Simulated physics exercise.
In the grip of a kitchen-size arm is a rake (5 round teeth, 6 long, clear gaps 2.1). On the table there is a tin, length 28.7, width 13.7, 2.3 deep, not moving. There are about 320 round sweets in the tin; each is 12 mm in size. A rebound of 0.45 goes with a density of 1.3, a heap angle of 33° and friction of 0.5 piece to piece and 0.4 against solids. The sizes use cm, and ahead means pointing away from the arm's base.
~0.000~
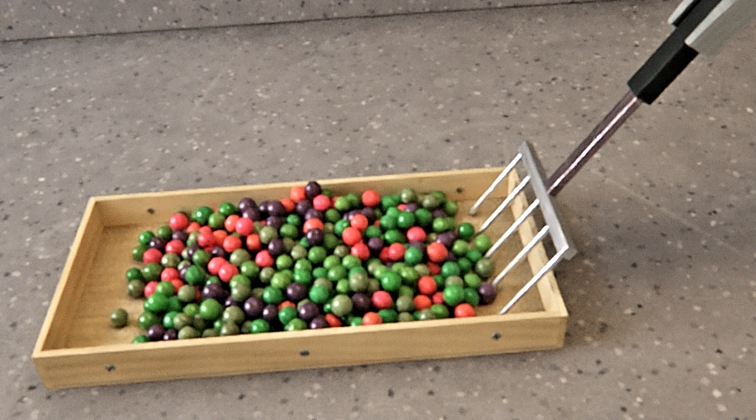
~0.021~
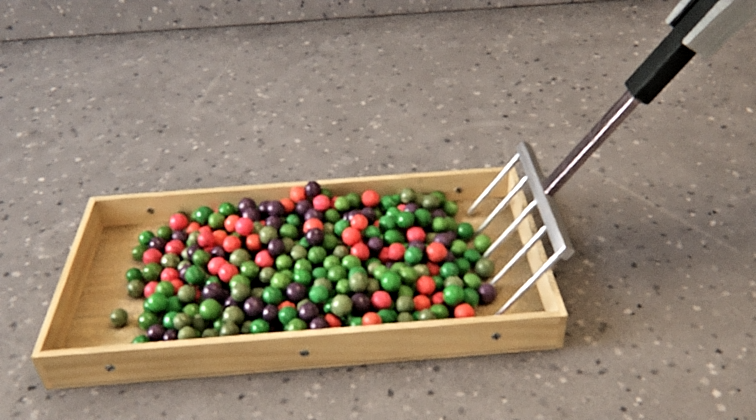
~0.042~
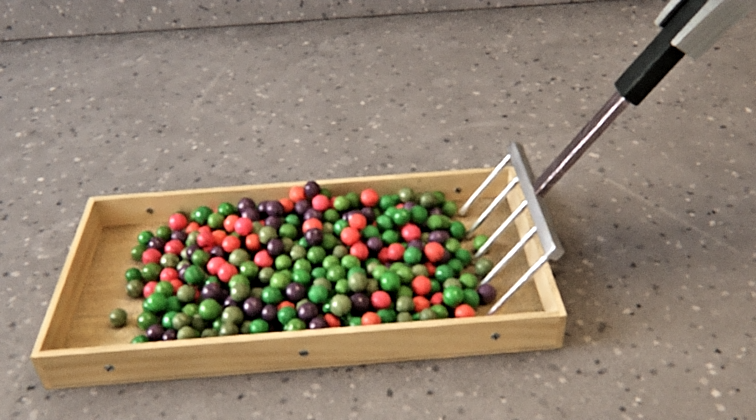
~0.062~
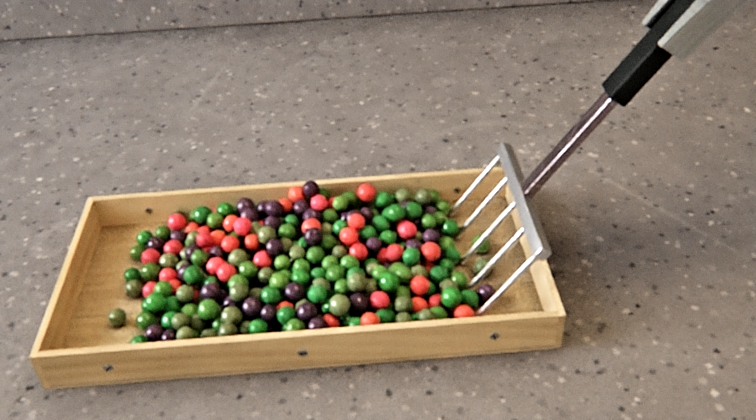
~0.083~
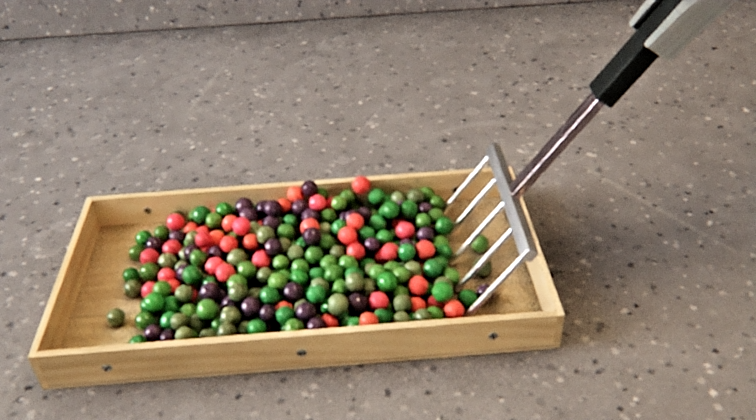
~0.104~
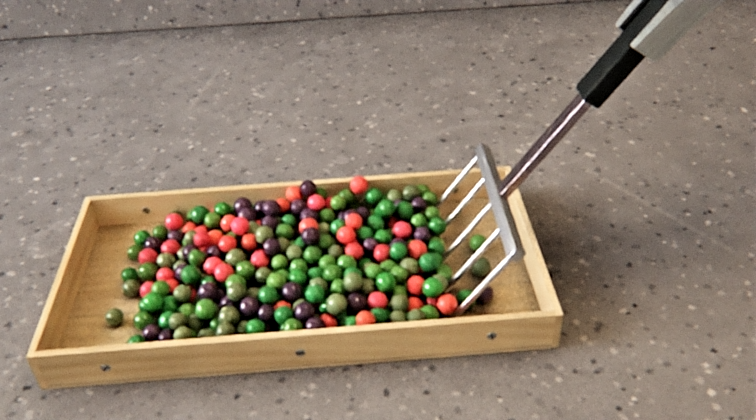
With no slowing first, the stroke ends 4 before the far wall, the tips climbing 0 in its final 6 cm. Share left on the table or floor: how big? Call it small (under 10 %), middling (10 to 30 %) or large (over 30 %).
It is small, under 10 %.
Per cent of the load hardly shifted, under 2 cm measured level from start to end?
About 10 percent.
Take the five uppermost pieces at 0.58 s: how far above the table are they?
Height: Close to 5 cm.
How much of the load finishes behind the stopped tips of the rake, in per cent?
I'd say close to 65 per cent of it.
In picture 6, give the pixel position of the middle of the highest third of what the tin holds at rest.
In the final view it lies around (124, 263).
After 0.34 s, sloping 55°, highest piece 4 above the table; 321 in the tin, 1 on the table or floor.
After 0.58 s, sloping 55°, highest piece 5 above the table; 317 in the tin, 5 on the table or floor.
After 0.90 s, sloping 55°, highest piece 4 above the table; 306 in the tin, 16 on the table or floor.
After 1.60 s, sloping 55°, highest piece 4 above the table; 306 in the tin, 16 on the table or floor.
In the end, 306 in the tin, 16 on the table or floor. That is 5 % on the table or floor.
